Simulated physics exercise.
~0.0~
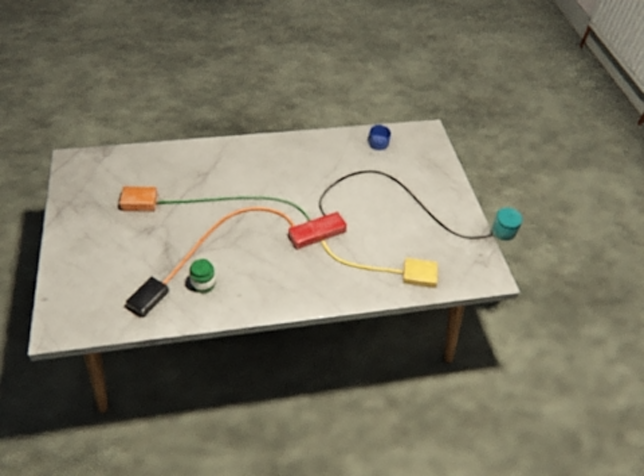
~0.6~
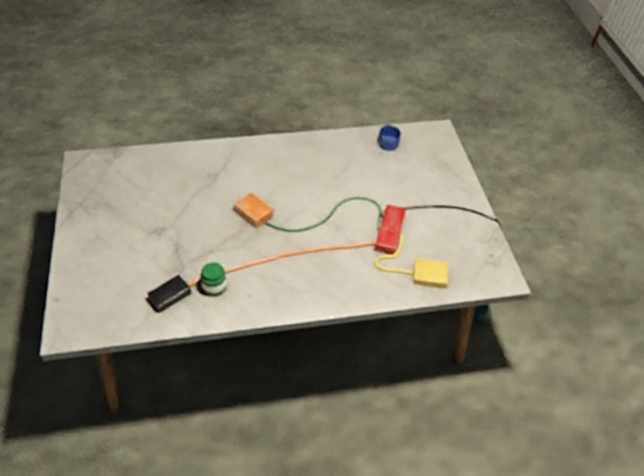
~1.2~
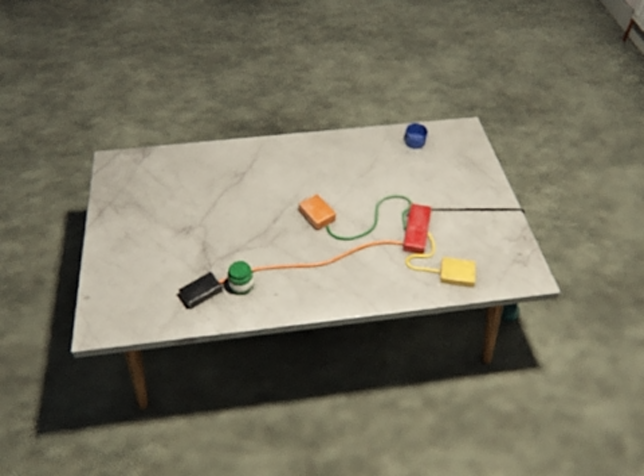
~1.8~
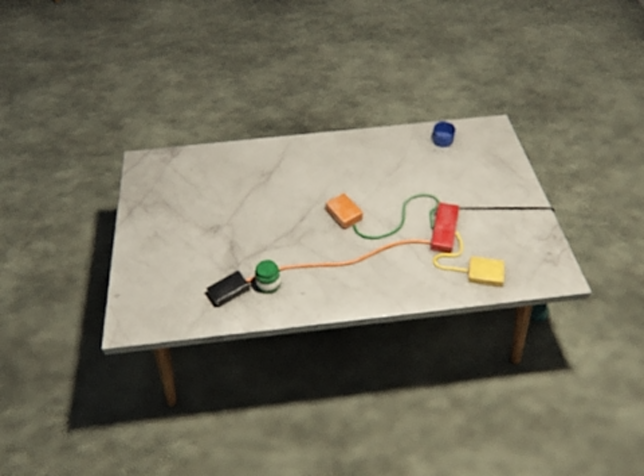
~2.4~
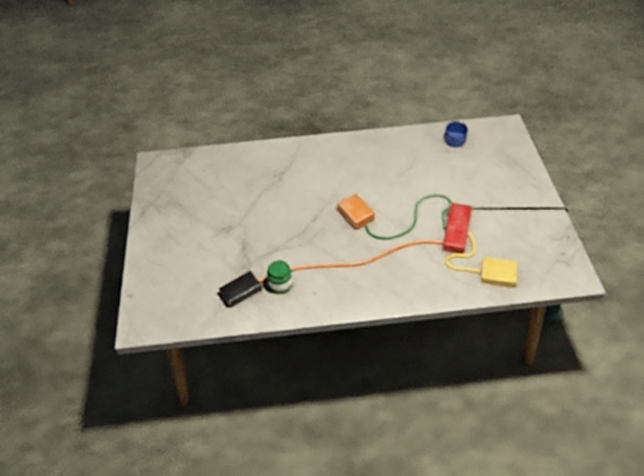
A pale marble-topped table stands on a grey floor, seen from above at an angle as the view drifts left. On it, a red strip right of centre joins four cables, leading to an orange phone at left, a black reader at front left, a yellow drive at right and a teal speaker at the right edge. A green jar and a blue cup stand nearby. The speaker drops over the edge, and the strip turns and slides right, drawing the phone well along and the reader slightly. The phone slides farther, then everything settles, the black cable taut over the edge.
